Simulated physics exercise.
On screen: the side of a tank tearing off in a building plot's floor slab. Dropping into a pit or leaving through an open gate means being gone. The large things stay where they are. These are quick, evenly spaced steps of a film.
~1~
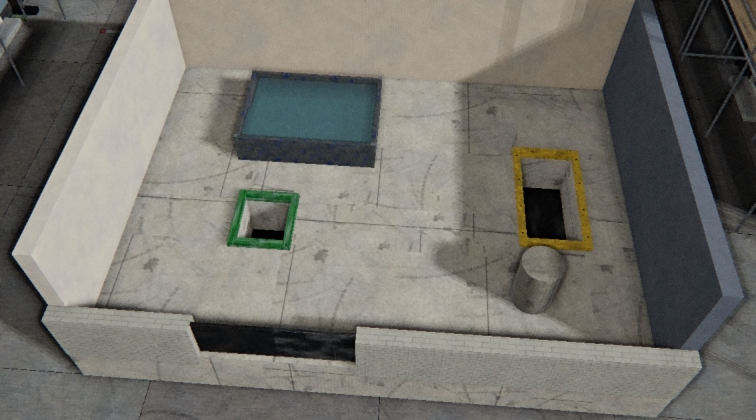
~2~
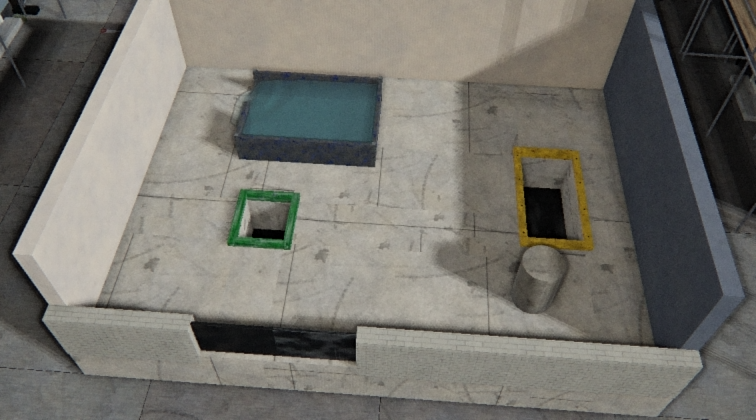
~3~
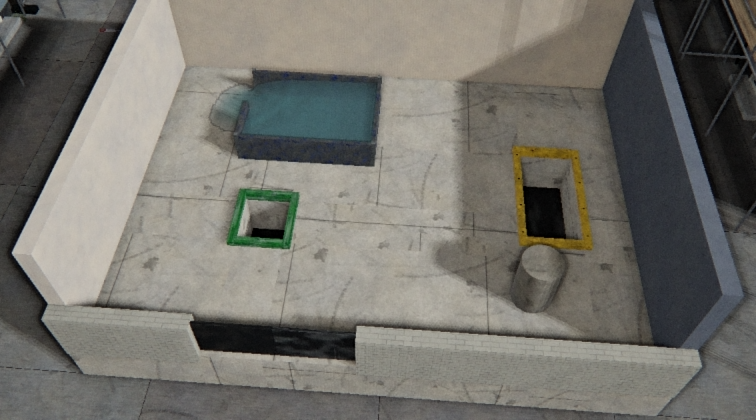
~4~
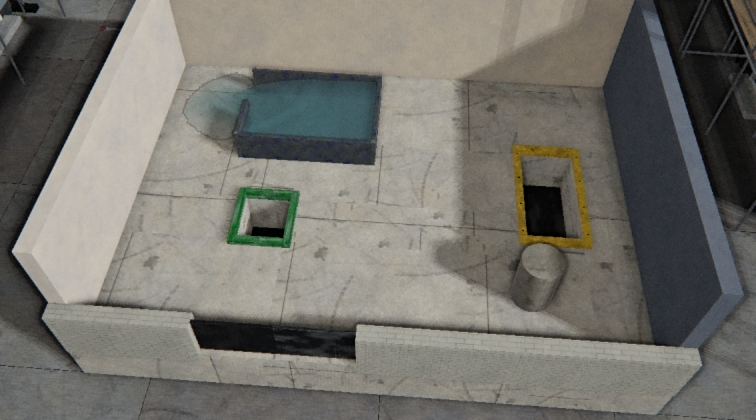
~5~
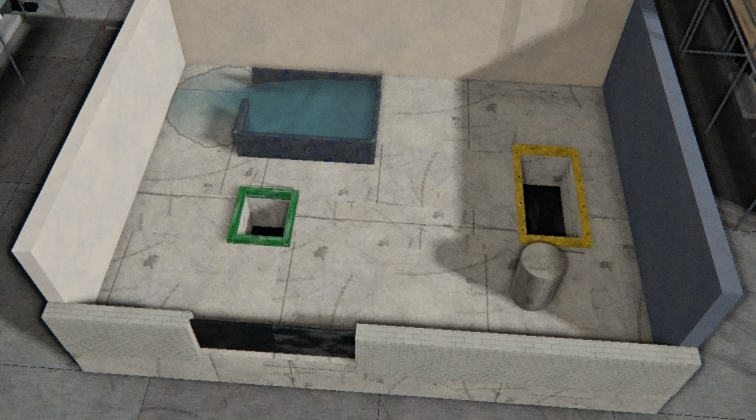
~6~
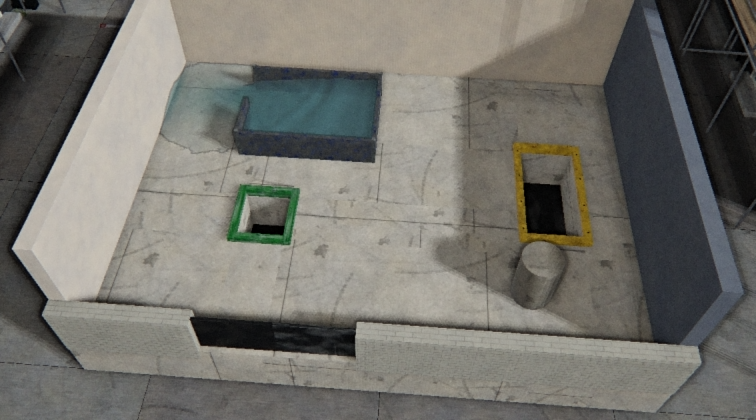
A tank of blue-green water with dark sides stands at the back left of a pale, walled floor slab on a building plot, seen from a high, fixed viewpoint. A green-rimmed pit lies in front of it, a yellow-rimmed pit and grey cylinder sit at right, and a dark gap breaks the front wall. The tank's left side gives way, and water pours out leftward, fanning thinly across the floor to the left wall.
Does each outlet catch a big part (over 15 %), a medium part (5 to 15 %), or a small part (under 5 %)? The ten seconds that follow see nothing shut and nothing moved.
Parts caught - gate: A small part; yellow pit: A small part; green pit: A small part.
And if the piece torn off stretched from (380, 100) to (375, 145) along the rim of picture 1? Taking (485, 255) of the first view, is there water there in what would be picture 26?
It would be soaked.
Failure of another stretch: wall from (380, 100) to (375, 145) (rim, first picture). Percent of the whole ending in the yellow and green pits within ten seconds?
Yellow takes 8 in a hundred, green takes 0 in a hundred.
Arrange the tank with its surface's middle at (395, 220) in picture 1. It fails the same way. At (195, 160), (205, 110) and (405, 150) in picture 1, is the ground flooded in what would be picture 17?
In order: Inundated, then inundated, then unflooded.
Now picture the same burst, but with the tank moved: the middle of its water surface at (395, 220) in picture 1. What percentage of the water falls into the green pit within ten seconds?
Within ten seconds the green pit collects 25 percent of the total.
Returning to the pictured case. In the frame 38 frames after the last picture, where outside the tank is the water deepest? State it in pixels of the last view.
Near (186, 64).
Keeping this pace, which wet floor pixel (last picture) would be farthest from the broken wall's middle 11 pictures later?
The farthest wet spot is near (118, 245).
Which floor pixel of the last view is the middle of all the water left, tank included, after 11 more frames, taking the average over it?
I'd put my finger on (271, 118).
A moment on, water covers 10 % of the floor; the gate 0 %, the yellow pit 0 %, the green pit 0 %.
Next, water covers 15 % of the floor; the gate 0 %, the yellow pit 0 %, the green pit 0 %.
Then, water covers 30 % of the floor; the gate 0 %, the yellow pit 0 %, the green pit 0 %.
Later, water covers 50 % of the floor; the gate 0 %, the yellow pit 0 %, the green pit 0 %.
In the end, water covers 85 % of the floor; the gate 0 %, the yellow pit 0 %, the green pit 0 %.
